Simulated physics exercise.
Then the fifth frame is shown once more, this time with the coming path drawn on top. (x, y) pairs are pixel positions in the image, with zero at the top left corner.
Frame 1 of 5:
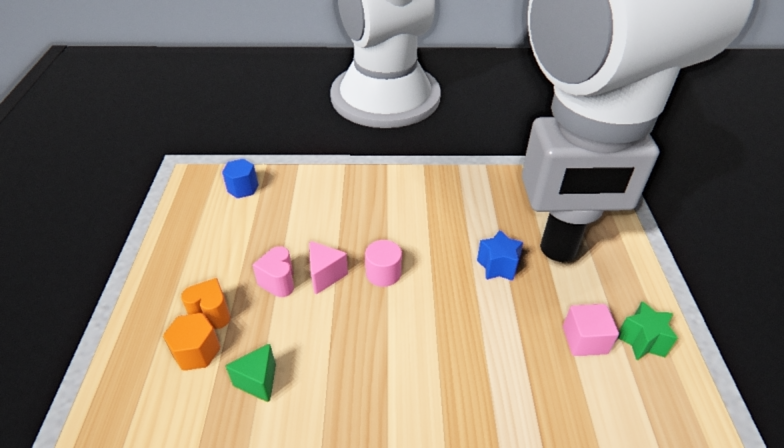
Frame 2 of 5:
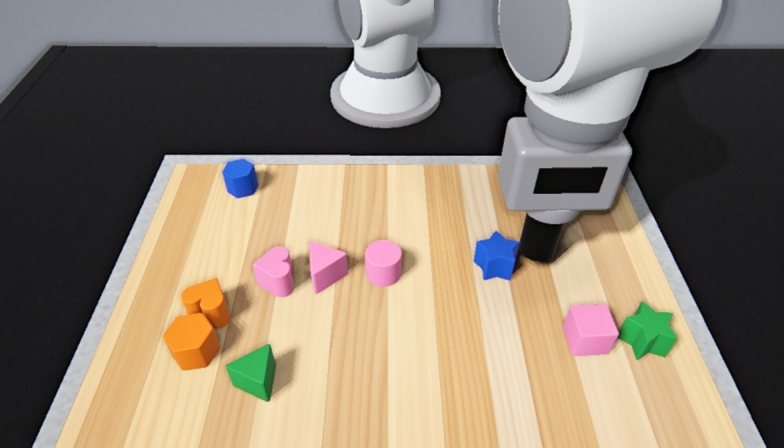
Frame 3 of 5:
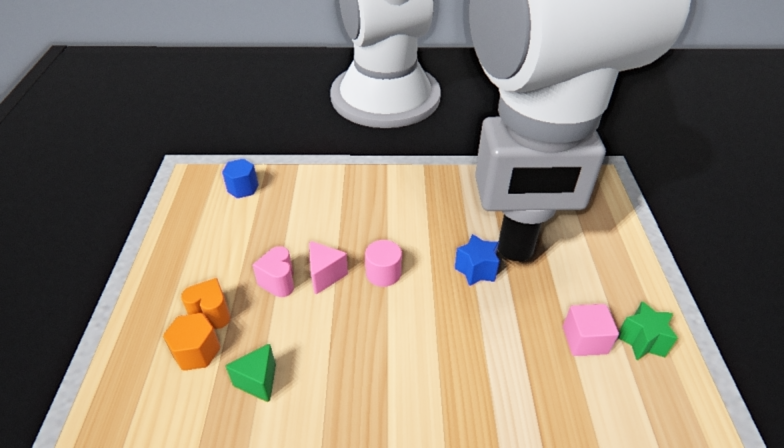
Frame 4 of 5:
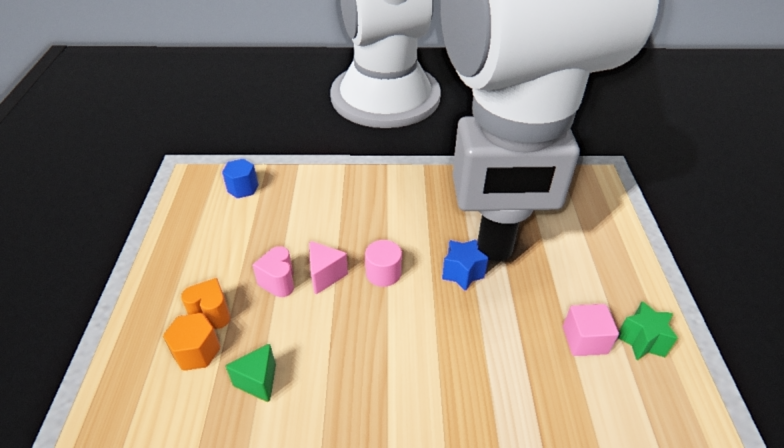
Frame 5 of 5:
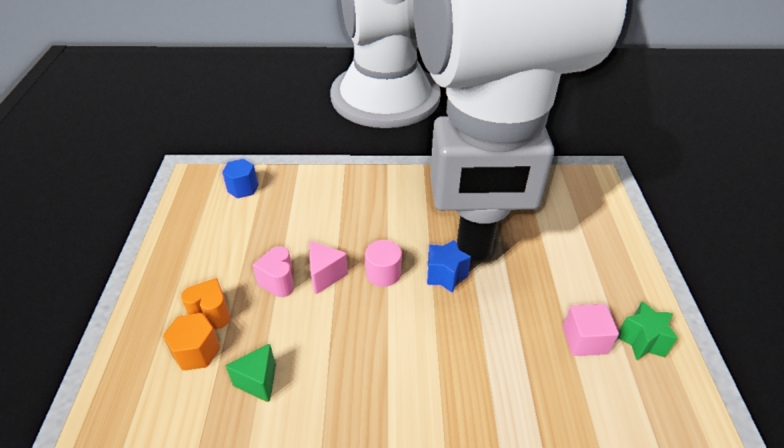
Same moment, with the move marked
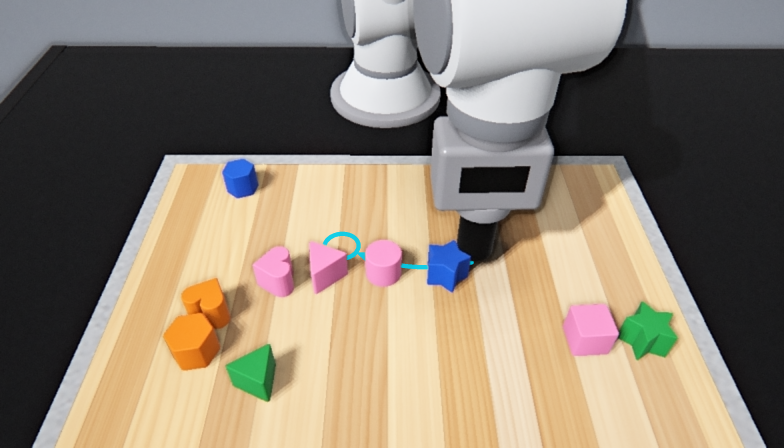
At the start, a robot arm's dark tool stands just right of a blue star block on a wooden board scattered with colourful blocks. The tool moves left, meets the star and pushes it steadily leftward, narrowing the gap to the pink disc, while the other blocks stay still.
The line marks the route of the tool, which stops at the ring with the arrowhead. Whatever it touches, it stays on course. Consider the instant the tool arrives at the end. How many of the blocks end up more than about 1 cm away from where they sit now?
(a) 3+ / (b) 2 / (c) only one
I choose a.
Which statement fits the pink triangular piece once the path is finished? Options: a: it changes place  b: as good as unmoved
a - it changes place.
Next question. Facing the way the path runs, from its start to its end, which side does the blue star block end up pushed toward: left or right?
It shifts leftward.
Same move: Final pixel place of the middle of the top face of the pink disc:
Put as a pixel place, it's (341, 257).
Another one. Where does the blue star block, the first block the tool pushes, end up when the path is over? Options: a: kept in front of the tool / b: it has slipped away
b - it has slipped away.
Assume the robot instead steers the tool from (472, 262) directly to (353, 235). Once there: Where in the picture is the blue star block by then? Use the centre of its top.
Final place: (423, 256).
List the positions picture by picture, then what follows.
The first picture shows tool's lower end at (558, 249); pink heart block at (275, 261); pink triangular piece at (323, 255); pink disc at (384, 252); blue star block at (503, 246).
The second picture shows tool at (536, 249); blue star block at (499, 246).
The third picture shows tool at (515, 249); blue star block at (480, 249).
The fourth picture shows tool at (494, 249); blue star block at (466, 253).
The fifth picture shows tool at (474, 248); pink heart block at (275, 261); pink triangular piece at (323, 255); pink disc at (384, 252); blue star block at (448, 255).
Drawn move, from (472, 262) by way of (427, 267) and (381, 261) to (342, 246).
What follows on the original path. One third of the way, tool at (427, 253); pink disc at (363, 254); blue star block at (402, 263).
Two thirds of the way, tool at (380, 247); pink triangular piece at (310, 255), turned 20° anticlockwise; pink disc at (346, 257); blue star block at (379, 267), turned 50° anticlockwise.
At the end, tool at (340, 232); pink heart block still; pink triangular piece at (307, 254), turned 25° anticlockwise; pink disc at (341, 257); blue star block at (379, 267), turned 55° anticlockwise.
